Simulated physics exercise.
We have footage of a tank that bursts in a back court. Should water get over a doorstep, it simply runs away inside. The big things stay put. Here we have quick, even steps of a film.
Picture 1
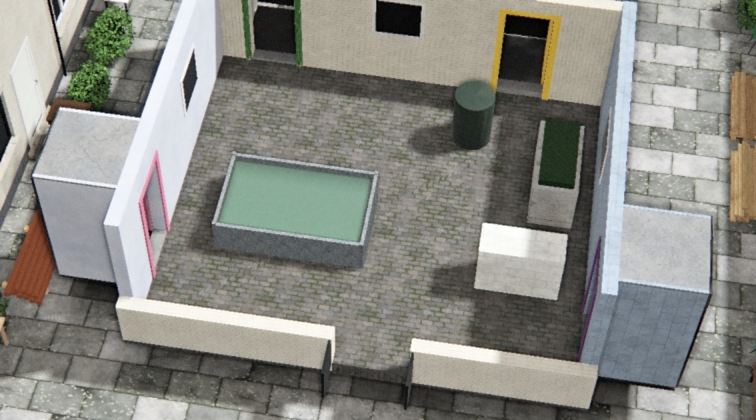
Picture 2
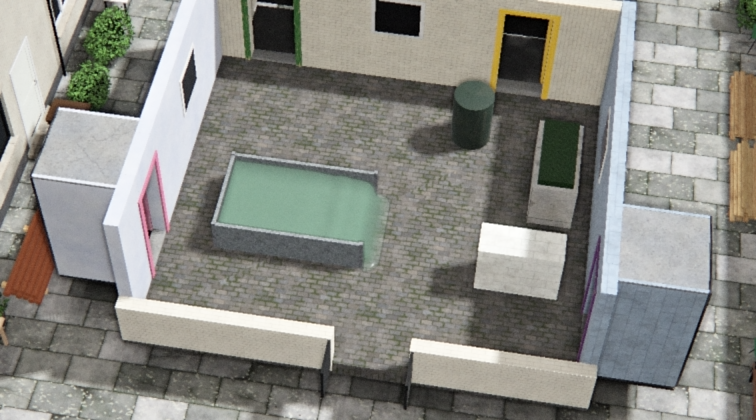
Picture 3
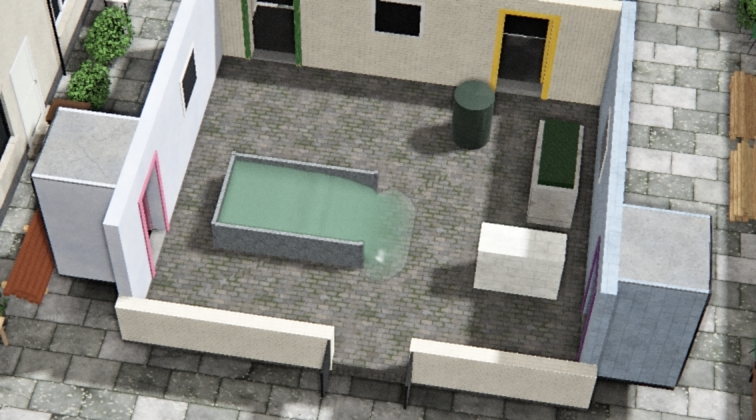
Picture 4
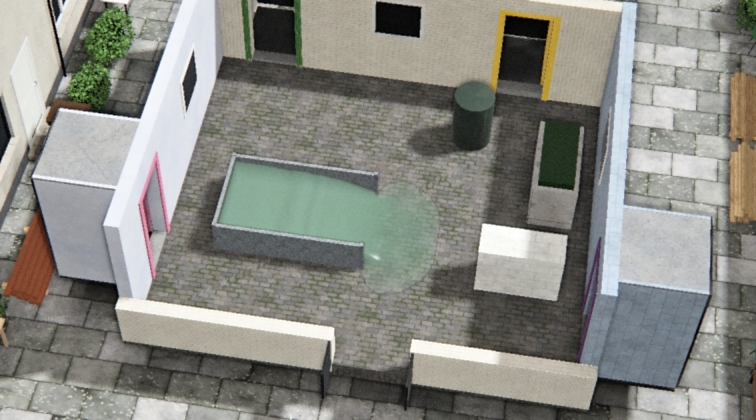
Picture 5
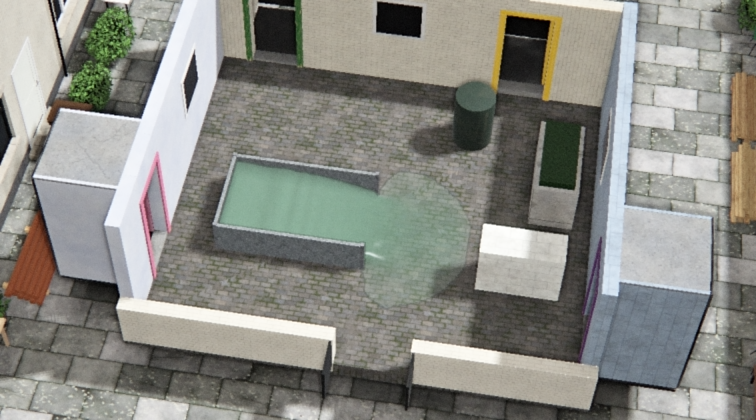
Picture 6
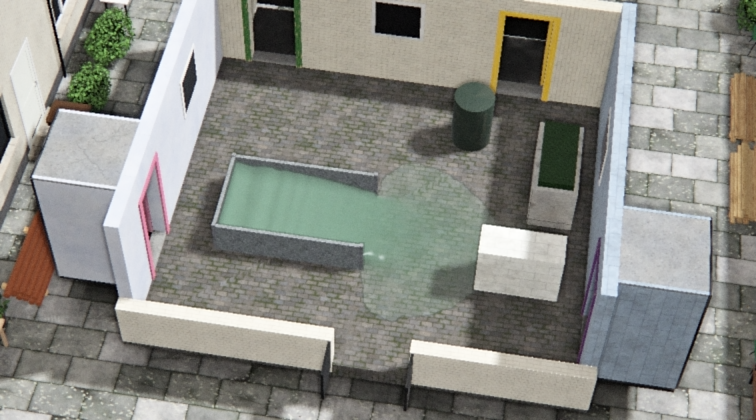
A grey tank opens at its right side and green water spreads across the paving.
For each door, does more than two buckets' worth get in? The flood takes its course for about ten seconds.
Door by door: The green door, no; the purple door, yes; the pink door, no; the yellow door, no.
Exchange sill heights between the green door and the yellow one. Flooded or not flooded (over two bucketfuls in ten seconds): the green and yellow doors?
I'd say green doesn't reach it while yellow gets too much.
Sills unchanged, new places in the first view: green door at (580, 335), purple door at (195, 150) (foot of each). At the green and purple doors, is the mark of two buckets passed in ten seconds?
The green one overflows, while the purple one does not overflow.
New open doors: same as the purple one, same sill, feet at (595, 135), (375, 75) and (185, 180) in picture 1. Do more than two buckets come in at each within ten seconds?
Result, in listed order - gets past the limit, doesn't reach the limit, doesn't reach the limit.
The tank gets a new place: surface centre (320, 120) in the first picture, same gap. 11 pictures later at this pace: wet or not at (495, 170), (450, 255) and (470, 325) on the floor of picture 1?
Log: Flood; flood; no flood.
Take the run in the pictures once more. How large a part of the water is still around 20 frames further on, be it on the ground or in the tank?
Roughly 98 percent.
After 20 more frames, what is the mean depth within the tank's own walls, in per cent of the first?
About 24 per cent.
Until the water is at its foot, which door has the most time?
It's the pink one.
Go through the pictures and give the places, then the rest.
The tank at (297, 201) is whole and still, in the first picture.
The front is at (368, 267), out from the gap at (367, 223), in the second picture.
The front is at (387, 275), out from the gap at (367, 225), in the third picture.
The front is at (414, 280), out from the gap at (367, 226), in the fourth picture.
The front is at (454, 275), out from the gap at (368, 227), in the fifth picture.
Water pours out at (367, 228) and has run to a hidden place, in the sixth picture.
A moment on, water covers 25 % of the floor; the green door not reached, the purple door not reached, the pink door not reached, the yellow door not reached.
Next, water covers 35 % of the floor; the green door not reached, the purple door wet at the sill, nothing in, the pink door not reached, the yellow door not reached.
Then, water covers 45 % of the floor; the green door not reached, the purple door over two buckets in, the pink door not reached, the yellow door wet at the sill, nothing in.
Later, water covers 60 % of the floor; the green door not reached, the purple door far over two buckets in, the pink door not reached, the yellow door under two buckets in.
In the end, water covers 95 % of the floor; the green door wet at the sill, nothing in, the purple door far over two buckets in, the pink door wet at the sill, nothing in, the yellow door under two buckets in.
